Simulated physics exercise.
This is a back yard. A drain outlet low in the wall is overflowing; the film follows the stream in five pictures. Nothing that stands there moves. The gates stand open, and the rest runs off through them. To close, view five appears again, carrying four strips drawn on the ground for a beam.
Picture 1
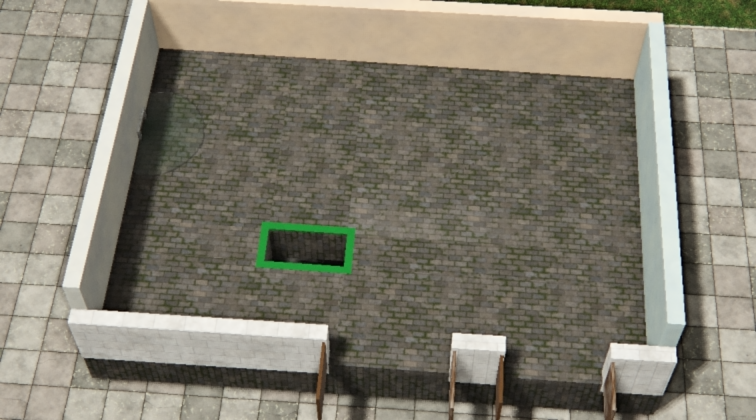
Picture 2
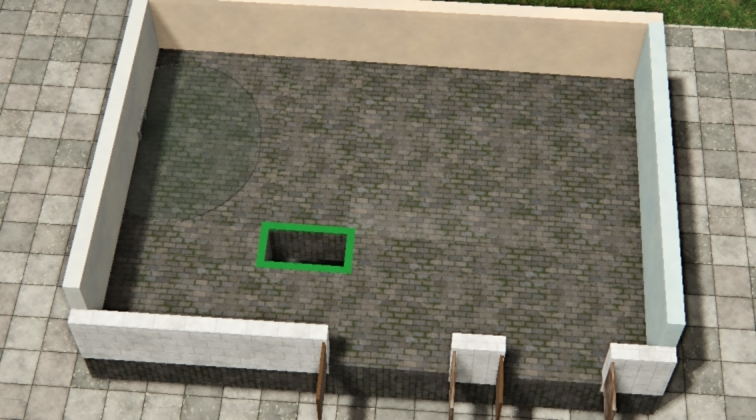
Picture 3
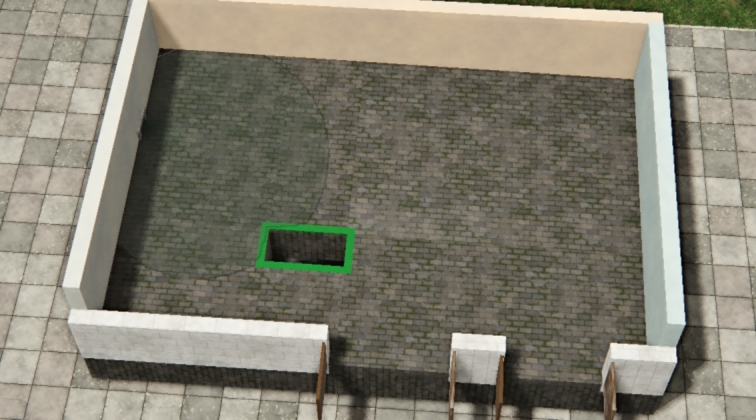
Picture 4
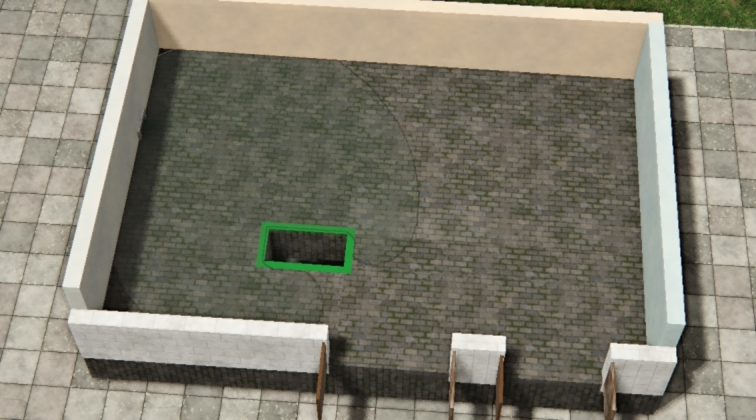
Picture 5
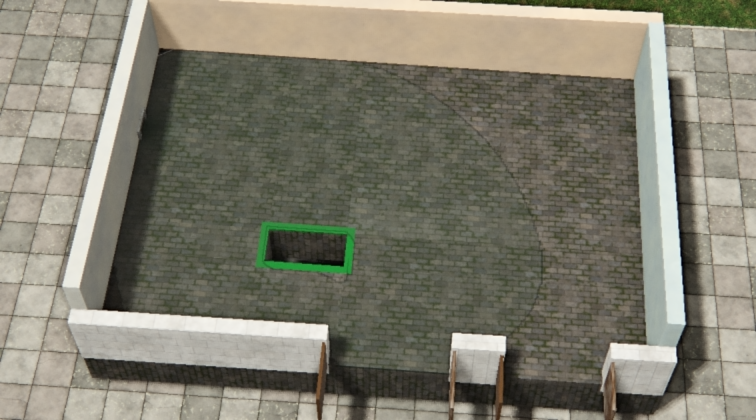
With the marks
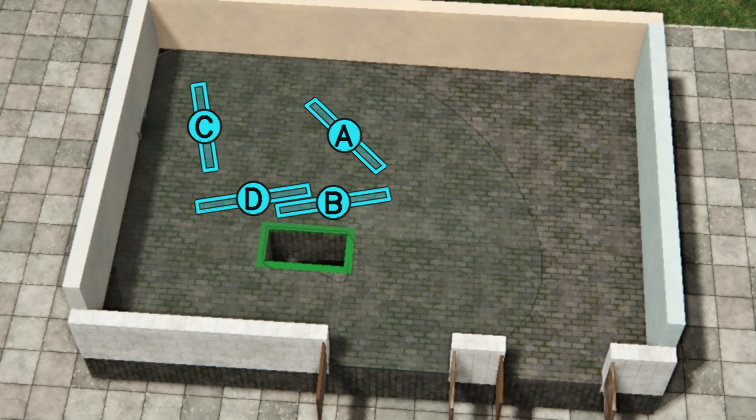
In this clip, a thin, dark sheet of water spreads from the left wall across a walled, paved yard with open gates, reaches a green-edged rectangular drain, and extends past it toward the right side.
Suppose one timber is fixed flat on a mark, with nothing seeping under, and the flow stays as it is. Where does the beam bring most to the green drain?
Best: A.
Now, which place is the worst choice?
That is place D.
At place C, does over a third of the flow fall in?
No, it does not.
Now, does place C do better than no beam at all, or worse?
Worse.
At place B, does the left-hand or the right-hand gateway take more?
More leaves on the right.
On the marked copy, A from (310, 102) to (380, 169); B from (277, 210) to (388, 194); C from (198, 84) to (210, 169); D from (197, 206) to (308, 190).
With A, about 33 % of the stream runs into the green drain, about 67 % out by the gates.
With B, about 19 % of the stream runs into the green drain, about 81 % out by the gates.
With C, about 18 % of the stream runs into the green drain, about 82 % out by the gates.
With D, about 3 % of the stream runs into the green drain, about 97 % out by the gates.
